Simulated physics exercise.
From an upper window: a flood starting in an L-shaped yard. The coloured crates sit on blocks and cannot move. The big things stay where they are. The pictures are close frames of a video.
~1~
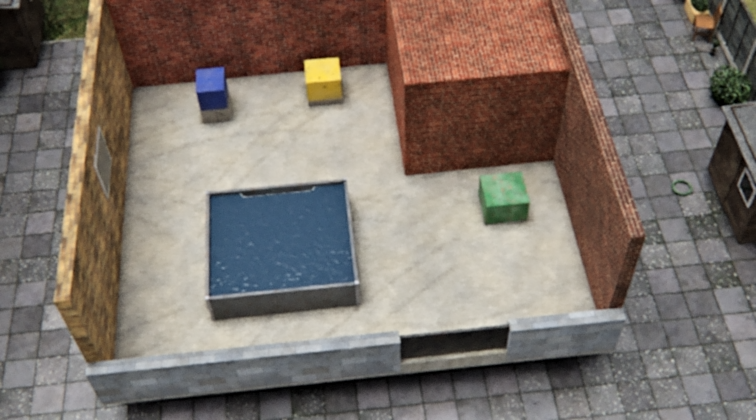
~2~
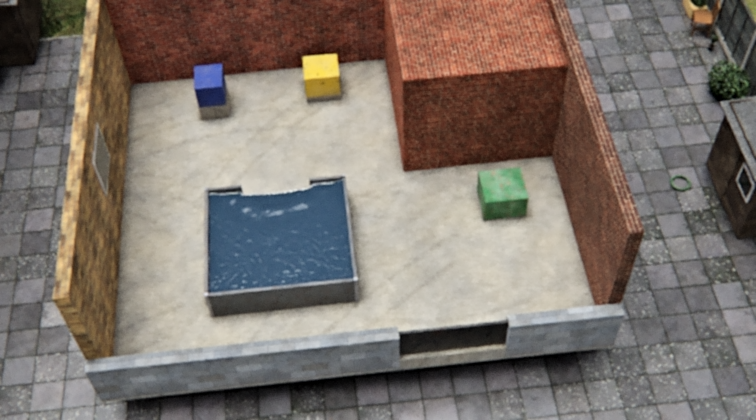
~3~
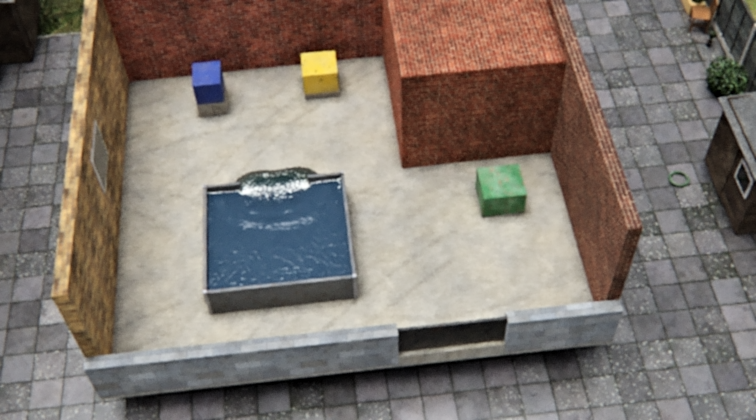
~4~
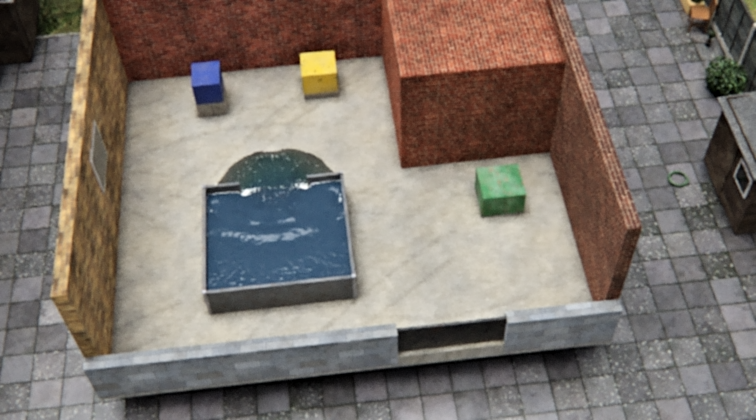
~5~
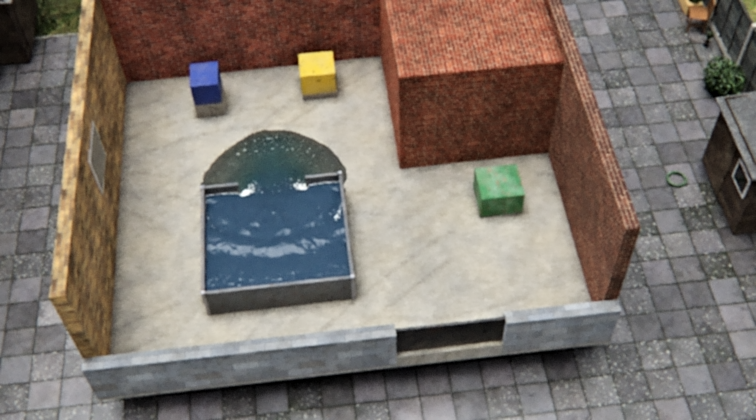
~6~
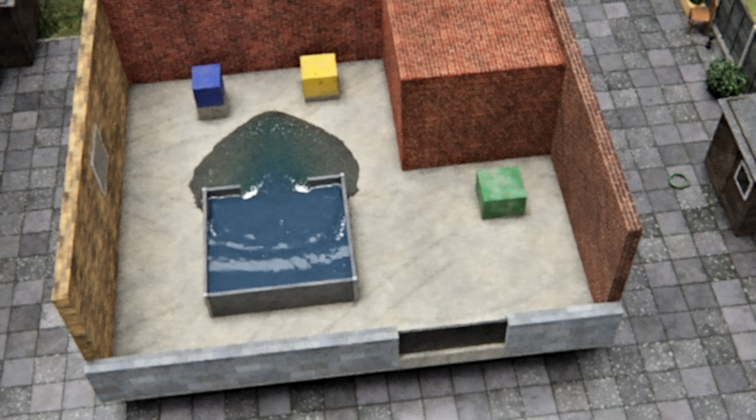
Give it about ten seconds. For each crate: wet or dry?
One by one: The yellow crate is soaked; the blue crate keeps dry; the green crate keeps dry.
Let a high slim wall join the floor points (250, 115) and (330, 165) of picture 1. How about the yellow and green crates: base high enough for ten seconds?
One by one: The yellow crate ends up wet, the green crate gets wet.
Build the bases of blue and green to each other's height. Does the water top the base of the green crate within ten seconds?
My reading: Green is spared.
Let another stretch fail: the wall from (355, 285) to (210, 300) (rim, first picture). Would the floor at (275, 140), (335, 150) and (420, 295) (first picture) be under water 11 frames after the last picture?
In that order: Clear, free of water, under water.
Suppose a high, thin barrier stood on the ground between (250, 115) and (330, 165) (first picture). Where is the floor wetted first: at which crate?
It is the crate marked blue.
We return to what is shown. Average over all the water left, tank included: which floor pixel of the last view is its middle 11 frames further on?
Close to (275, 201).
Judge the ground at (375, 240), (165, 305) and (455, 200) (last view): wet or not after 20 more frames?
One after the other: Clear, no water, free of water.
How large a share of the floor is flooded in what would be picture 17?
About 35 per cent.
A moment on, water covers 25 % of the floor; the yellow crate water round its plinth, the blue crate water round its plinth, the green crate not reached.
Next, water covers 35 % of the floor; the yellow crate water round its plinth, the blue crate water round its plinth, the green crate not reached.
Then, water covers 35 % of the floor; the yellow crate water round its plinth, the blue crate water round its plinth, the green crate not reached.
Later, water covers 65 % of the floor; the yellow crate water round its plinth, the blue crate water round its plinth, the green crate not reached.
In the end, water covers 85 % of the floor; the yellow crate was topped, the blue crate stayed above the water, the green crate stayed above the water.
